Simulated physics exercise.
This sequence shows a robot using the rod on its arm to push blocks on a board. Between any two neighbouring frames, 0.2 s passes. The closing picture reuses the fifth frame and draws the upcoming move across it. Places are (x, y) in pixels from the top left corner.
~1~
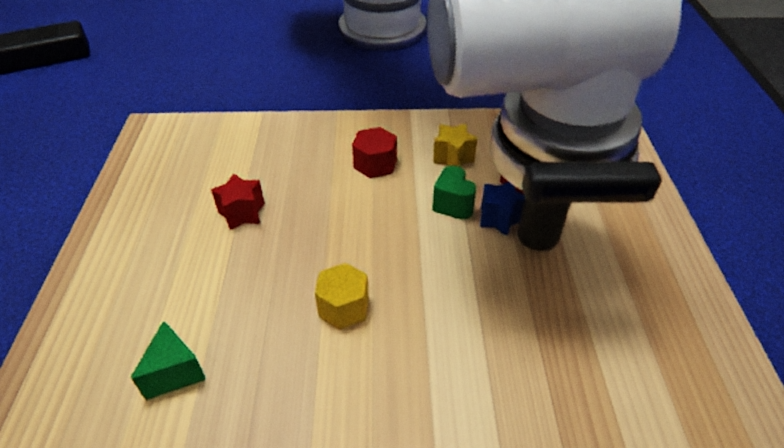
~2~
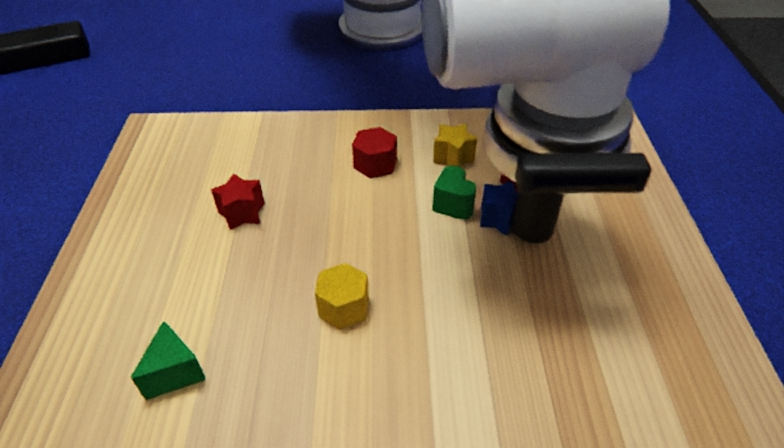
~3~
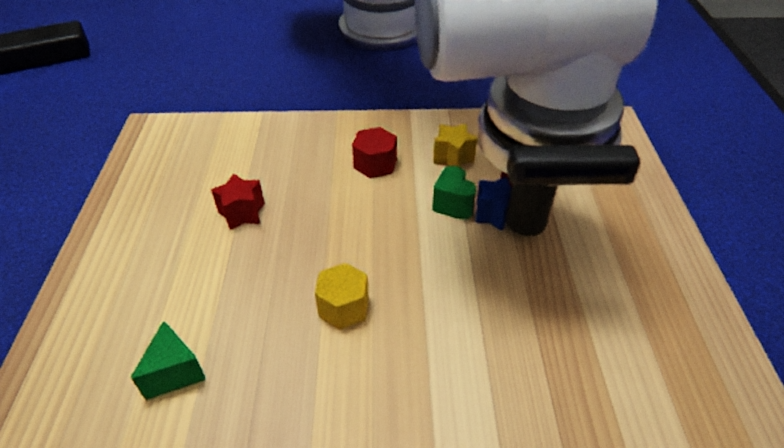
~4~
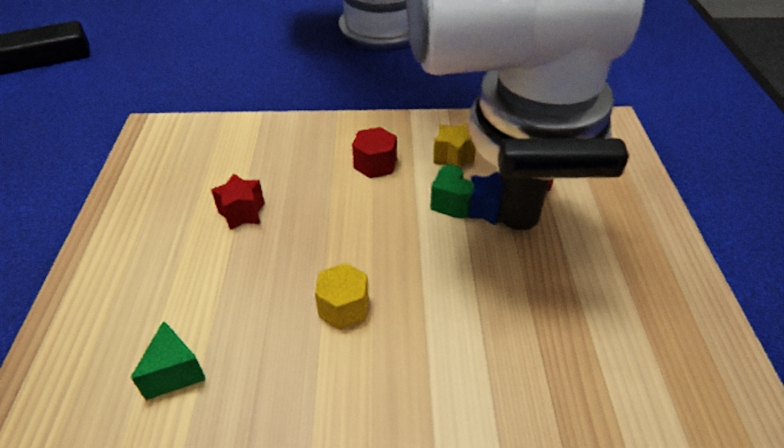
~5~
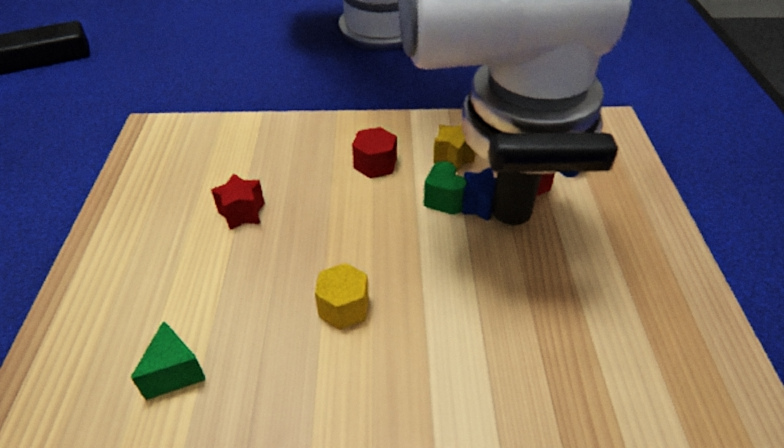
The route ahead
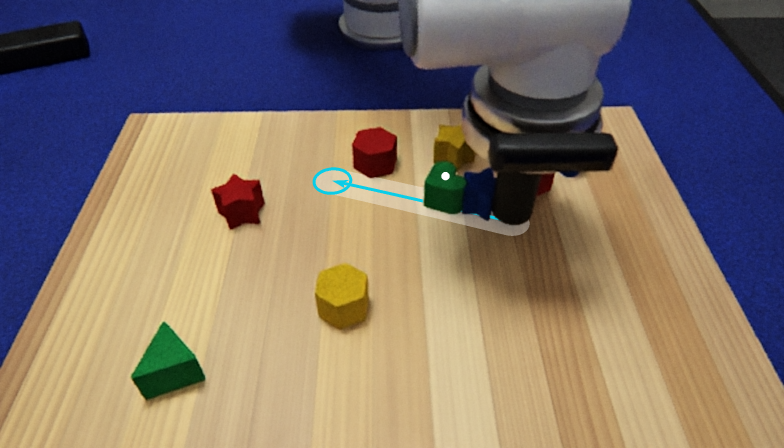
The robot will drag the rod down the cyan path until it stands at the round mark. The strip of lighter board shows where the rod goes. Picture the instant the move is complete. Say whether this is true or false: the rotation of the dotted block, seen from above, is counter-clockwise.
This is false.
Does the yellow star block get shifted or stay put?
Once the rod is done, the yellow star block remains in the old spot.
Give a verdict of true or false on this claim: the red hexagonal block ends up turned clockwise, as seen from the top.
My answer: True.
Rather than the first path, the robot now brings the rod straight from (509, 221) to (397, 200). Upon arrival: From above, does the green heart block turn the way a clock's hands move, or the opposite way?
From overhead, clockwise.
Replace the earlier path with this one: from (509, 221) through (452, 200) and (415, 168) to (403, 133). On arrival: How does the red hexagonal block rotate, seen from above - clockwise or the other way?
From the top, the block rotates clockwise.
Drawn move, from (509, 221) directly to (332, 181); the dot is on the green heart block.
On the path given first. One third of the way, rod at (448, 198); red hexagonal block at (369, 137); green heart block at (394, 156), turned 30° clockwise; blue star block at (423, 166).
Two thirds of the way, rod at (389, 184); red hexagonal block at (340, 119), turned 65° clockwise; green heart block at (340, 142), turned 35° clockwise; blue star block at (366, 153).
At the end, rod at (332, 172); red hexagonal block at (332, 110), turned 105° clockwise; green heart block at (294, 126), turned 45° clockwise; yellow star block still; blue star block at (315, 139), turned 20° clockwise; red square still.
